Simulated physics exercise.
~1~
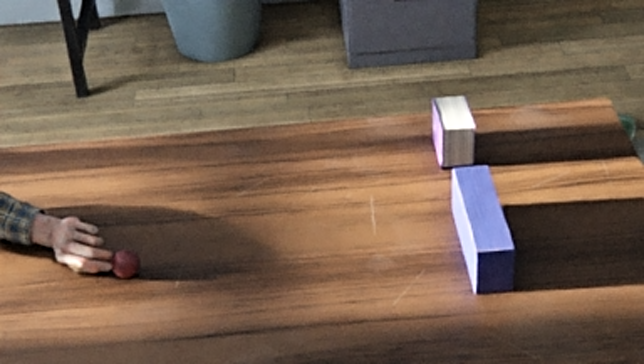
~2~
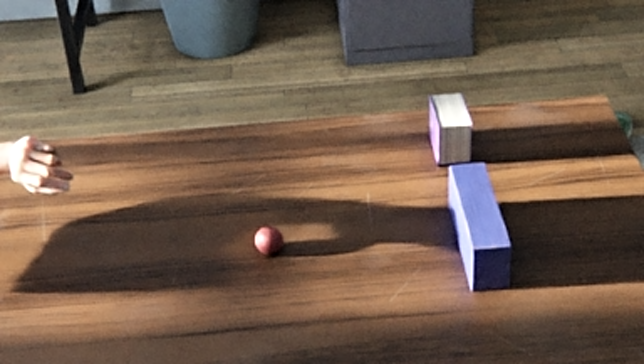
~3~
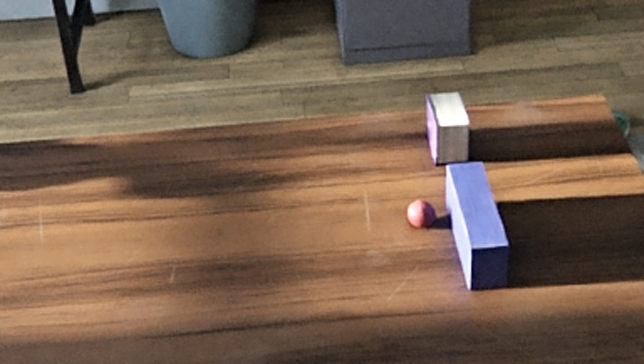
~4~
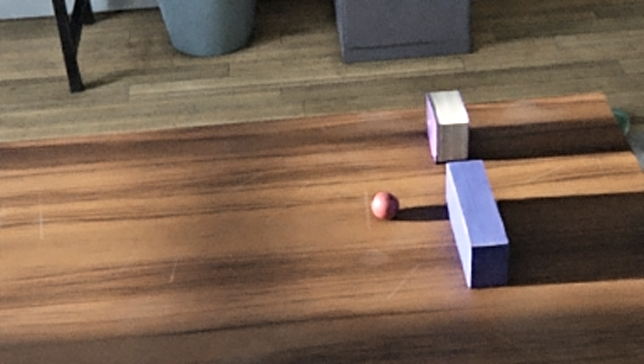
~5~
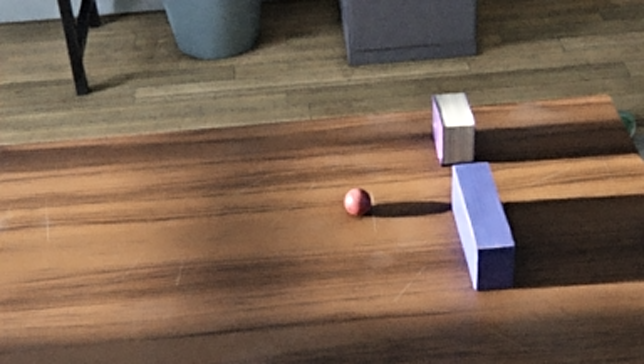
A hand rolls a red ball right, and it bounces back left off a blue block.
